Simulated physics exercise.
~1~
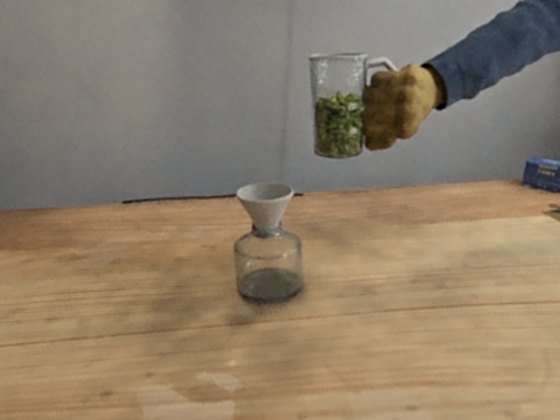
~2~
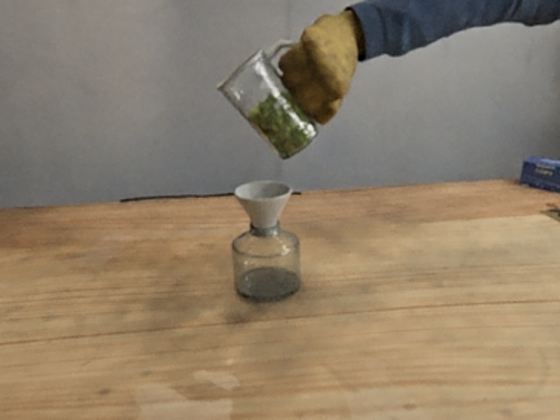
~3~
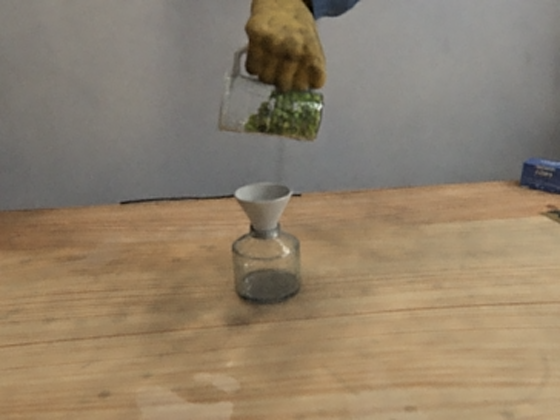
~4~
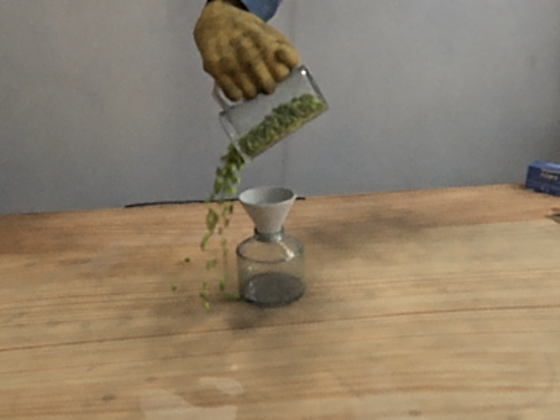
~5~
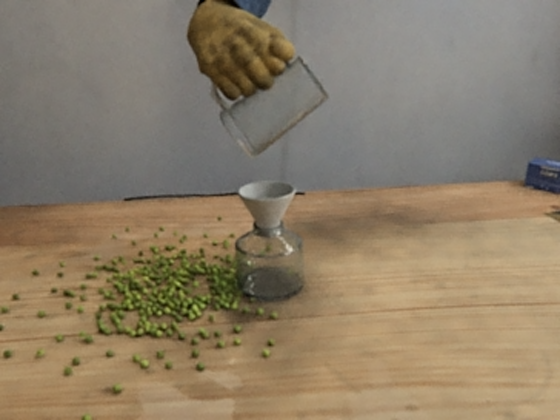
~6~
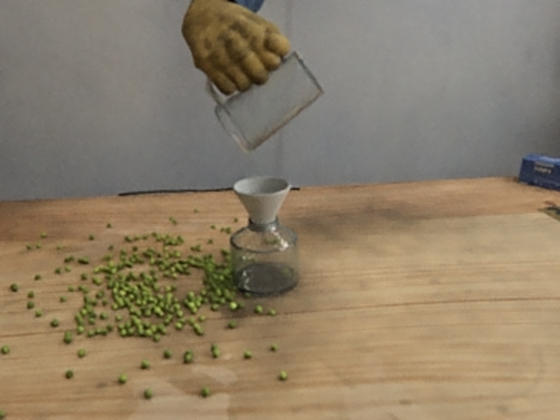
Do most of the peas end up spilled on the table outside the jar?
Yes, most of the peas miss the funnel and end up scattered on the table, mainly to the left of the jar. Few, if any, are left in the cup or funnel or get into the jar.
